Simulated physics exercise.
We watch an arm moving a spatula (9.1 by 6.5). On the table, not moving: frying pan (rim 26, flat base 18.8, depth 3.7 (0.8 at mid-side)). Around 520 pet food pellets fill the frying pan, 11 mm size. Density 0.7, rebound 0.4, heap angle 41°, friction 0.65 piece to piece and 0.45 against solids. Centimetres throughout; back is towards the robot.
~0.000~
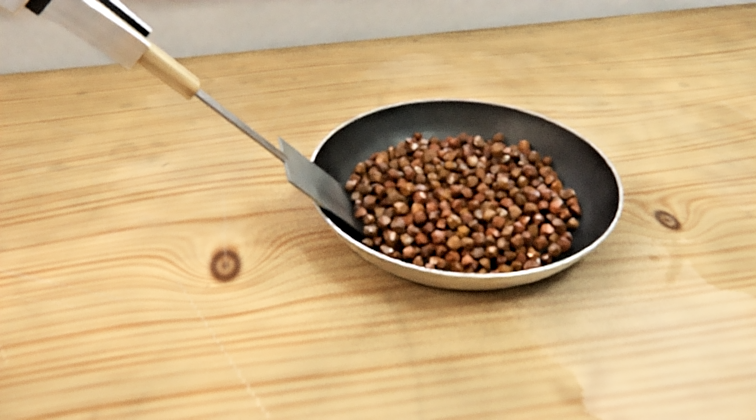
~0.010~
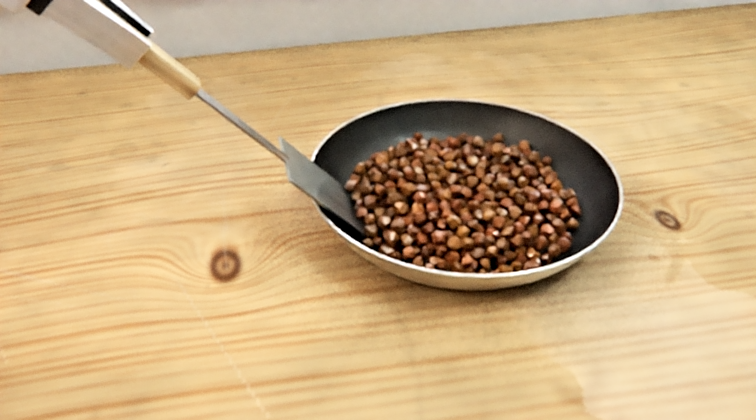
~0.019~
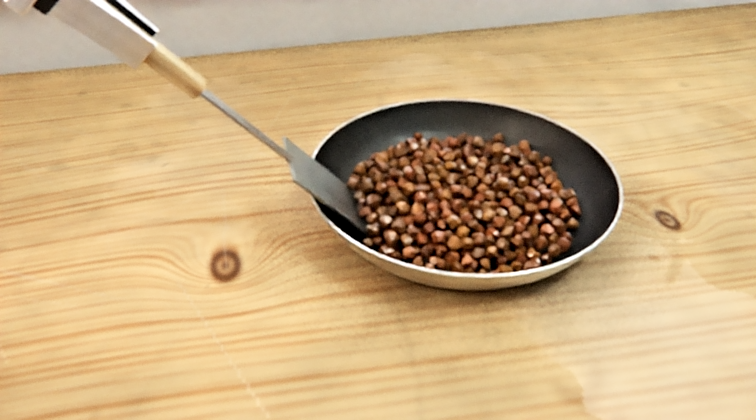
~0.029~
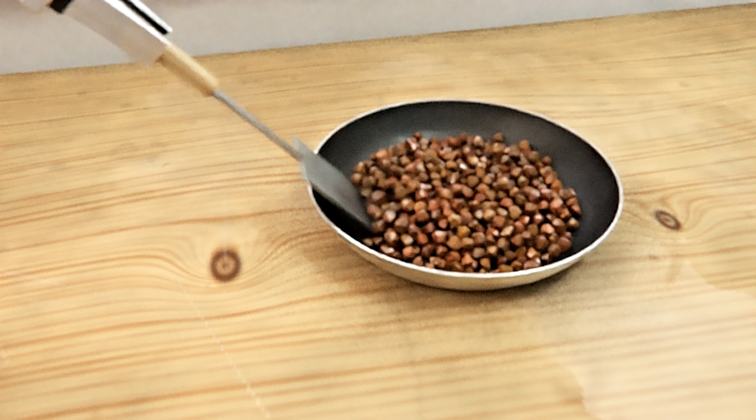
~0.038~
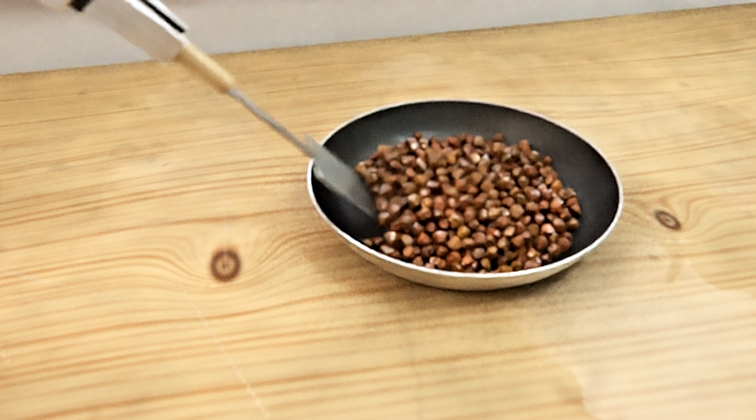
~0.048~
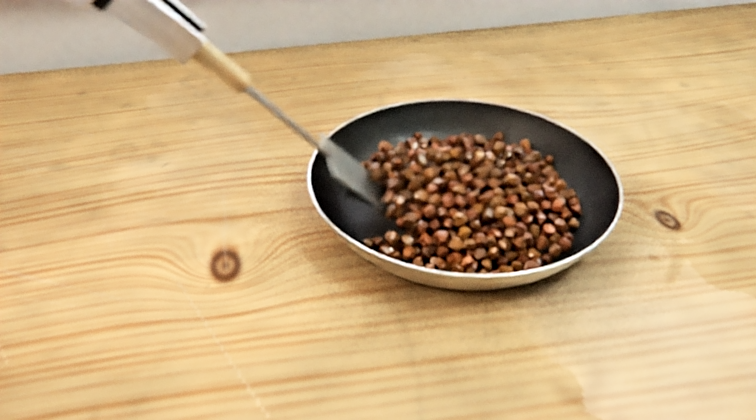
A spatula held by a robot arm slid a short way to the right inside the left edge of a dark frying pan, nudging the small brown pellets there while the pan stayed still on the wooden table.
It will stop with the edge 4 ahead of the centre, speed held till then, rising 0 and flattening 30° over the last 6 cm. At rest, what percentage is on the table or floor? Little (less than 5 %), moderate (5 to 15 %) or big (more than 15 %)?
On the table or floor the share is little, less than 5 %.
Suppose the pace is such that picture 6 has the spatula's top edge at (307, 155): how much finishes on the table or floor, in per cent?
Some 0 per cent.
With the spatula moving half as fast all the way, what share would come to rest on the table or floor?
In that case some 0 per cent.
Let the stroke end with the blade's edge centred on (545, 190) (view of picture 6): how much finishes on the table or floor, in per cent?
Some 10 per cent.
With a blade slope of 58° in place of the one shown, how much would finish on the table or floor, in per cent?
Then about 0 per cent.
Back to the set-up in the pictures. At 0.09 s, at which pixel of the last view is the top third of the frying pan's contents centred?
Near (486, 175).
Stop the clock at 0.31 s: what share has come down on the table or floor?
Some 0 per cent.
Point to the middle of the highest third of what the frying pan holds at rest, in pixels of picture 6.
Near (547, 173).
By 0.07 s, sloping 48°, highest piece 6 above the table; 519 in the frying pan.
By 0.09 s, sloping 38°, highest piece 7 above the table; 519 in the frying pan.
By 0.31 s, sloping 19°, highest piece 5 above the table; 515 in the frying pan, 3 on the table or floor, 1 on the blade or in flight.
By 1.36 s, sloping 19°, highest piece 5 above the table; 515 in the frying pan, 4 on the table or floor.
Final count, 515 in the frying pan, 4 on the table or floor. That is 1 % on the table or floor.
